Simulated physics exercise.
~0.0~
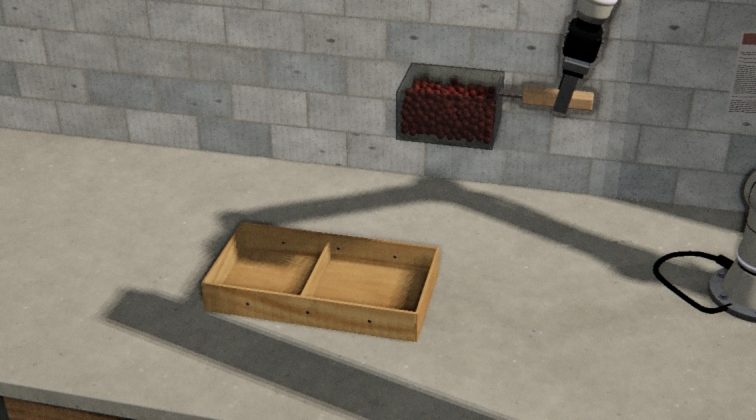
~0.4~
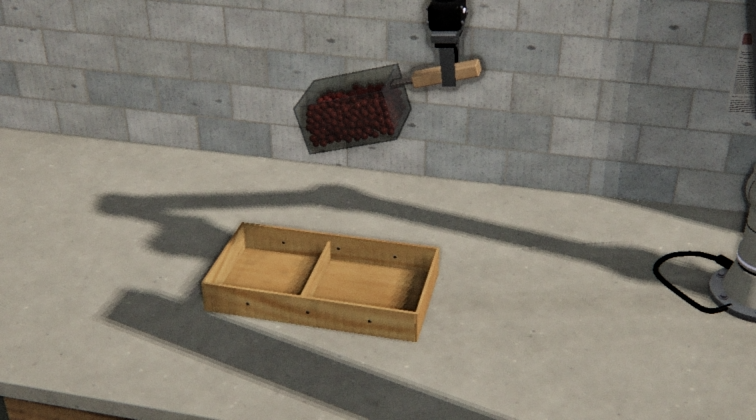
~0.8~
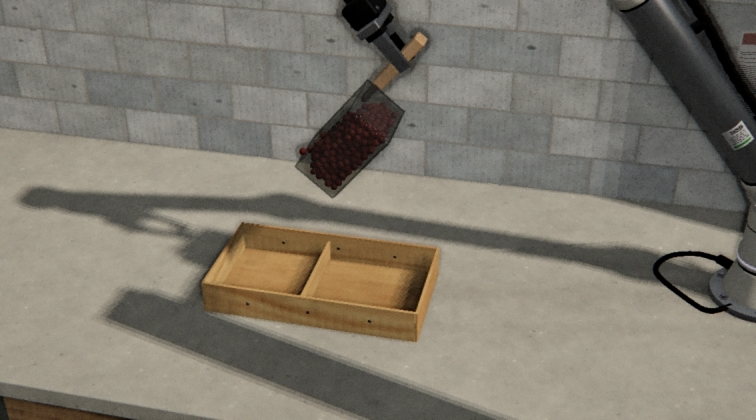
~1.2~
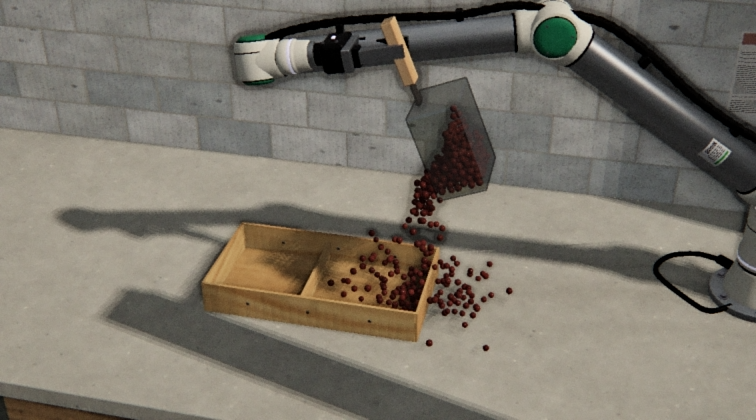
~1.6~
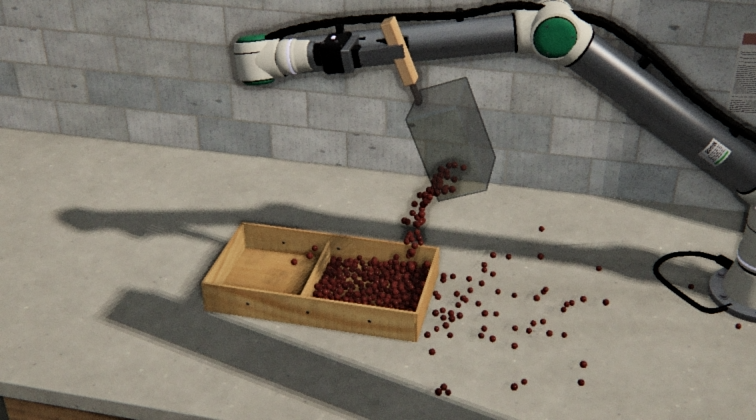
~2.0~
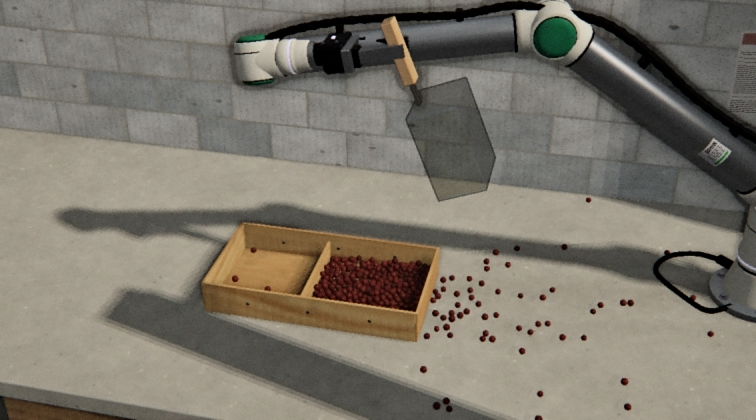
A pale stone-like countertop stands before a grey block wall, seen from slightly above by a still camera. A wooden tray split into two parts sits near the middle, and a robot arm based at the right grips the wooden handle of a see-through box full of dark red beads. The arm carries the box left, tipping it gradually, then swings it back right and tilts it steeply. Beads pour into the tray's right part, while some scatter over the counter. Finally the emptied box hangs still above a well-filled right part, with only a few beads in the left.
